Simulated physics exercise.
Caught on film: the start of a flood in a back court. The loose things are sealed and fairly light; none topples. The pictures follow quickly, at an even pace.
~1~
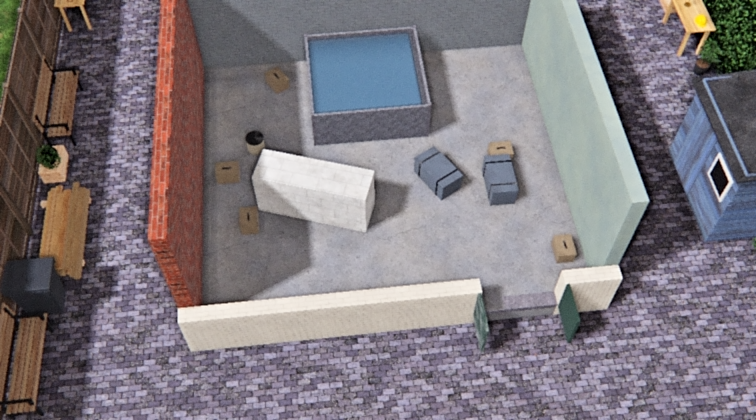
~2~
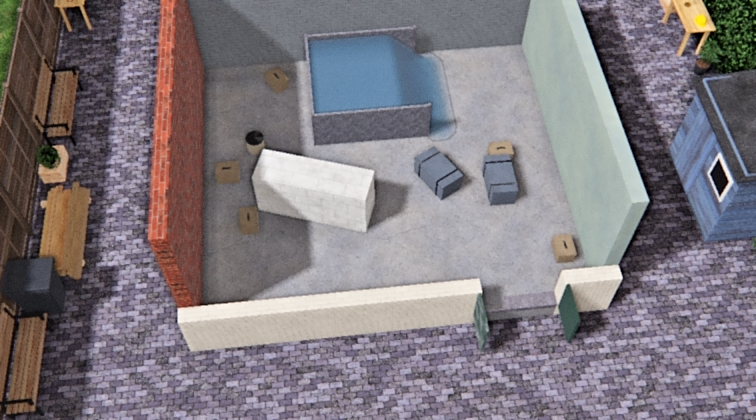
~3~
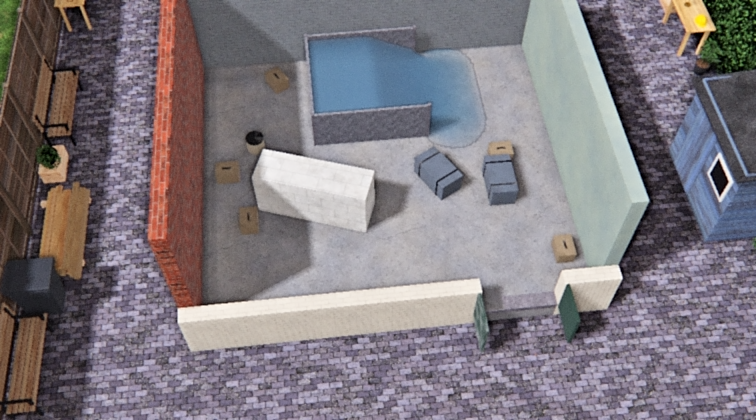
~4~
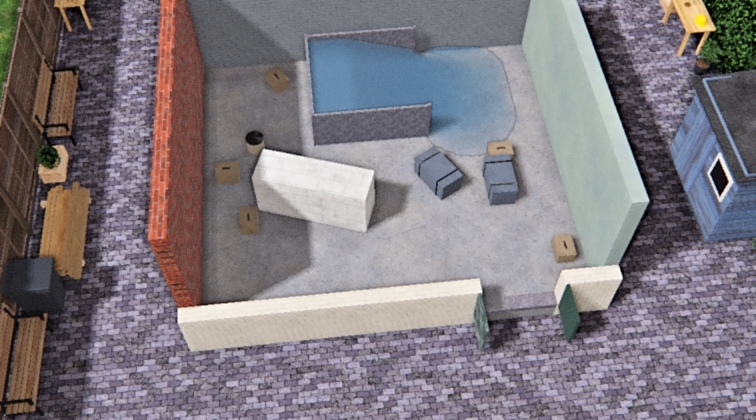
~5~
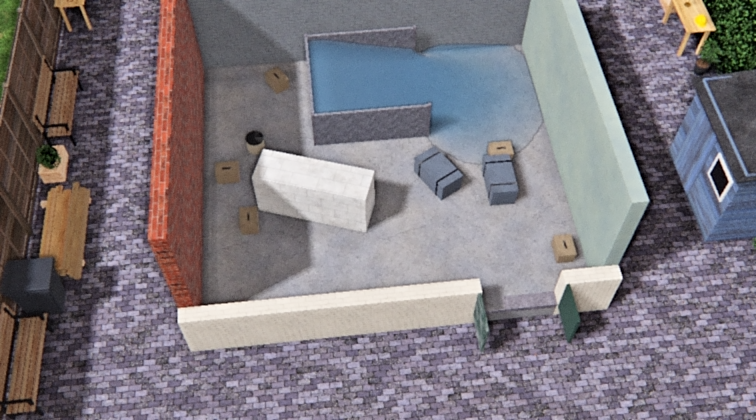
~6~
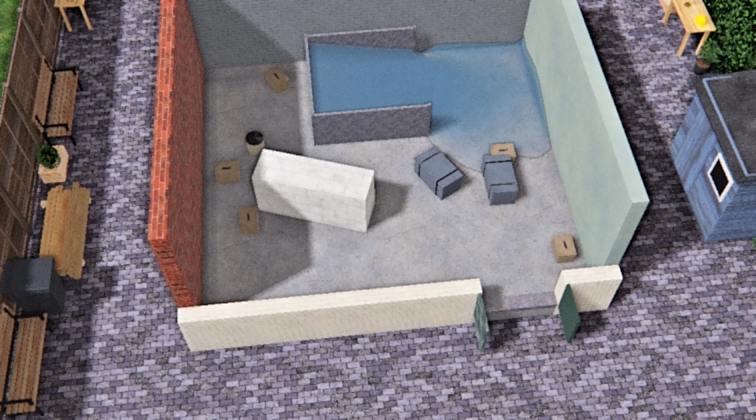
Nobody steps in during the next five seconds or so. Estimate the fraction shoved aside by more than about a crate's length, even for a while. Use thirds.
It is between one and two thirds.
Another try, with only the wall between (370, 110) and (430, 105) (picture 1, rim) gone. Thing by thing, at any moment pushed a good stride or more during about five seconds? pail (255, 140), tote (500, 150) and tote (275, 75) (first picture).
In that order: Yes, no, never so far.
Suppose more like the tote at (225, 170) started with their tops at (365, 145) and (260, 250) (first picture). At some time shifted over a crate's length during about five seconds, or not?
One after the other: Short of that, never so far.
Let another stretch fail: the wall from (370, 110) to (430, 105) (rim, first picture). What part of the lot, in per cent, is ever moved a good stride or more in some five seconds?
Roughly 80 per cent.
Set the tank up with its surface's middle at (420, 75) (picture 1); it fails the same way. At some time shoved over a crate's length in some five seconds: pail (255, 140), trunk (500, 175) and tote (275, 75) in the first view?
As listed: Short of that, moved that far, yes.
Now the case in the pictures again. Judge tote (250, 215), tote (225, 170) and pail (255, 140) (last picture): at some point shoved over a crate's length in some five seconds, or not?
In turn: Under that, less than that, short of that.
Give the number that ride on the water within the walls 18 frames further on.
The number is 1.
A moment on, 0 of 8 are well off their spots; 0 afloat.
Next, 2 of 8 are well off their spots; 1 afloat.
Later, 3 of 8 are well off their spots; 1 afloat.
In the end, 4 of 8 are well off their spots, and 4 have been at some point; 1 afloat.
